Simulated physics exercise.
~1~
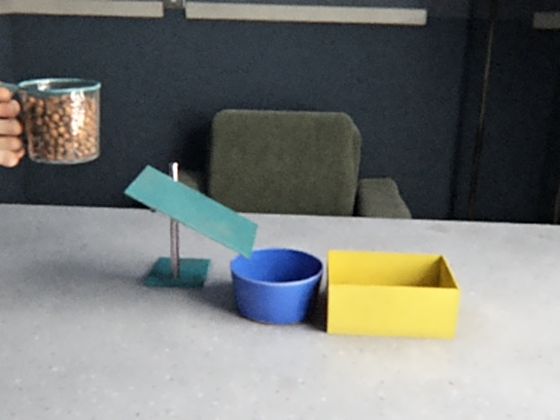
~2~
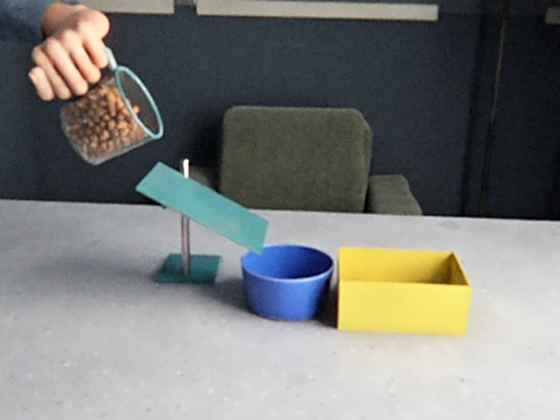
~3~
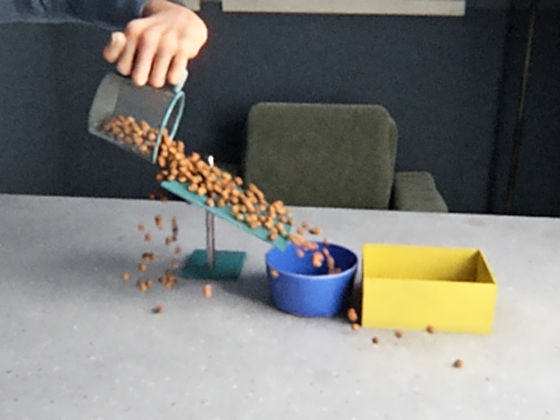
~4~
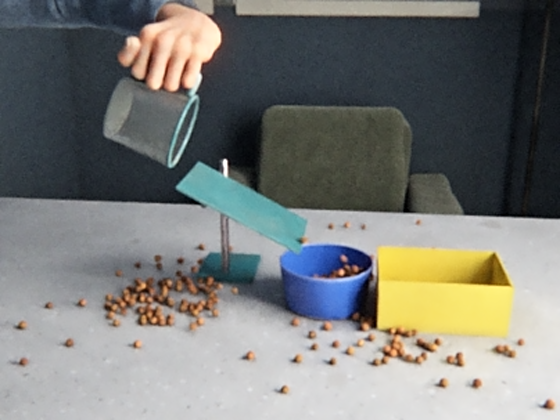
Small brown balls fill a clear, teal-rimmed cup that a hand holds above the left side of a grey table, seen from the front with a dark green chair behind. Below, a teal board on a thin stand slopes down to the right toward a round blue bowl, with a yellow box beside it. As the view drifts slightly left, the hand brings the cup over the board's high end and tips it. The balls pour down the slope, some dropping into the bowl and others spilling off. Finally the tilted cup is empty, with balls in the bowl and many scattered across the tabletop.
